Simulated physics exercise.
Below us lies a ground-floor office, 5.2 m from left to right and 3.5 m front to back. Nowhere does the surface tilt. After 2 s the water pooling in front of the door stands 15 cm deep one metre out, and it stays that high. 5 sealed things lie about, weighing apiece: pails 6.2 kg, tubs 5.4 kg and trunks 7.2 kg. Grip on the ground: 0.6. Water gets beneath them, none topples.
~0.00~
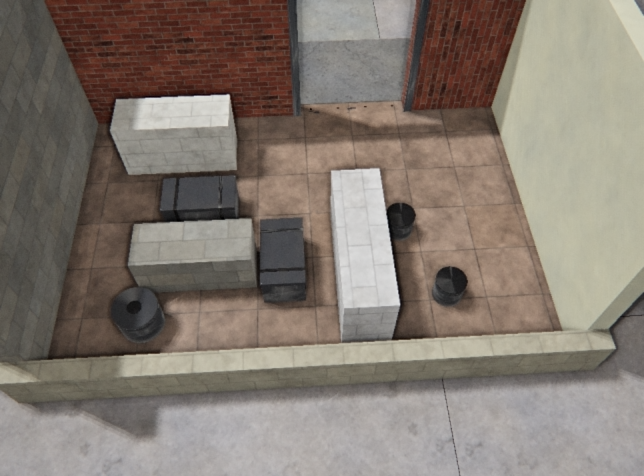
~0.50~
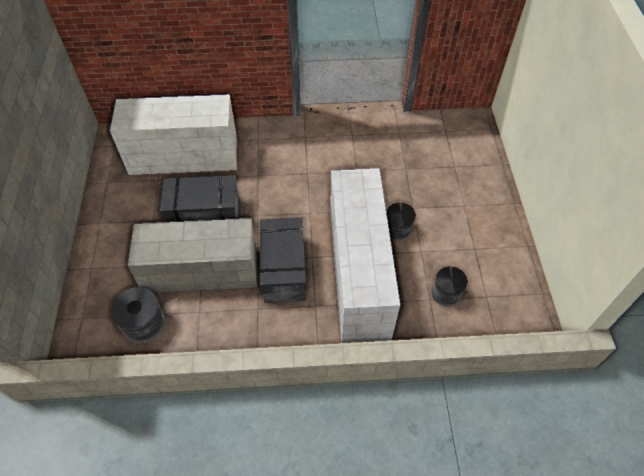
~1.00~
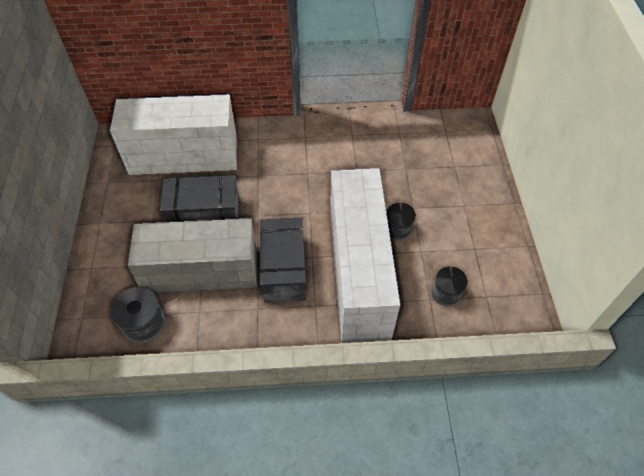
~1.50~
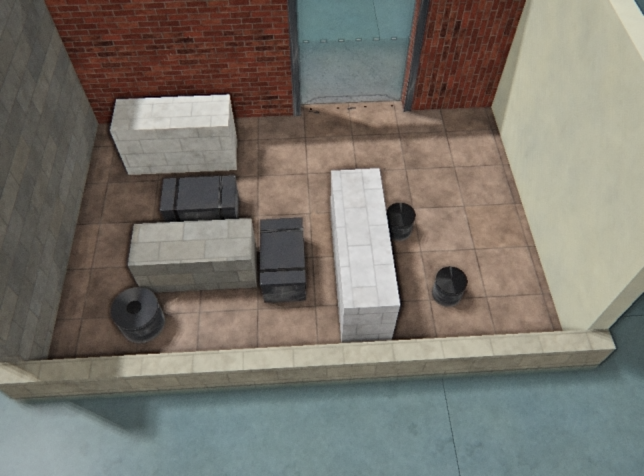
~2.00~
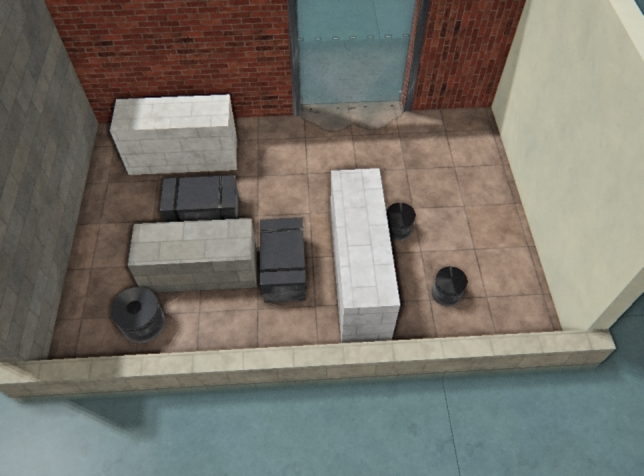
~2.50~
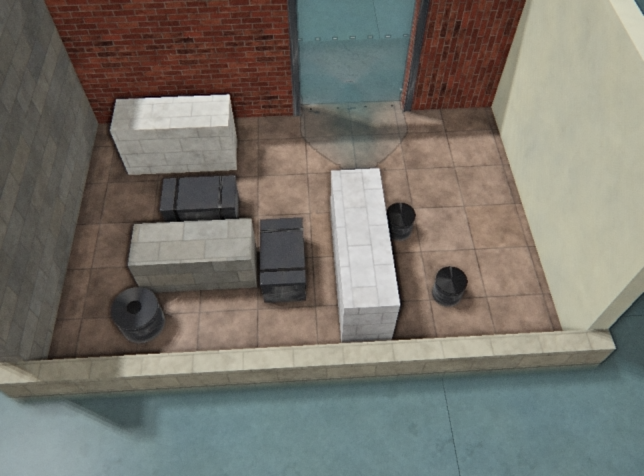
Water covering the paving outside a brick-walled room, then spreading thinly through the doorway onto the tiled floor, blocks and containers staying still.
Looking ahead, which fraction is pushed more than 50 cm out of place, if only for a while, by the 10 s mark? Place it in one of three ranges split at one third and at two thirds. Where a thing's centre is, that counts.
Range: The middle, one to two thirds.
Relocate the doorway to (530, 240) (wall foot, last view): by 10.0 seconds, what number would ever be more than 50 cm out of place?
That gives 2 of them.
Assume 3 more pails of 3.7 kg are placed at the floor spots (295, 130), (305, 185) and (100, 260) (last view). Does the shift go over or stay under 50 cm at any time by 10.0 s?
Respectively, lower, higher and lower.
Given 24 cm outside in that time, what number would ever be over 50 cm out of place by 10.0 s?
Result: 4.
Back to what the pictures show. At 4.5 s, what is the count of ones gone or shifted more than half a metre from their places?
0.
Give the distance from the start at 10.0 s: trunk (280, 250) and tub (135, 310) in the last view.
30 cm, 10 cm.
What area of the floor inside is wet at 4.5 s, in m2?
Around 9.0 m2 of it.
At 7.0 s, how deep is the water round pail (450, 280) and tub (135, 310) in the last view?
About 3 and 0 cm.
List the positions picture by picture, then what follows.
The first frame shows a pail at (401, 214) rests on the ground; a tub at (134, 308) rests on the ground; 0.0 m2 under water; 0 of 5 have shifted.
The second frame shows a pail at (401, 214) rests on the ground; a tub at (134, 308), on the bottom; water covers 0.0 m2; 0 of 5 have shifted.
The third frame shows a pail at (401, 214), on the bottom; a tub at (134, 308), on the bottom; water covers 0.0 m2; 0 of 5 have shifted.
The fourth frame shows a pail at (401, 214) rests on the ground; a tub at (134, 308) rests on the ground; 0.0 m2 under water; 0 of 5 have shifted.
The fifth frame shows a pail at (401, 214), on the bottom; a tub at (134, 308) rests on the ground; 0.3 m2 under water; 0 of 5 have shifted.
The sixth frame shows a pail at (401, 214), on the bottom; a tub at (134, 308), on the bottom; 1.1 m2 under water; 0 of 5 have shifted.
After 3.5 s 0 of 5 are over 50 cm from their spots; 0 afloat.
After 4.5 s 0 of 5 are over 50 cm from their spots; 0 afloat.
After 7.0 s 1 of 5 are over 50 cm from their spots; 1 afloat.
After 10.0 s 1 of 5 are over 50 cm from their spots, and 2 have been at some point; 4 afloat.
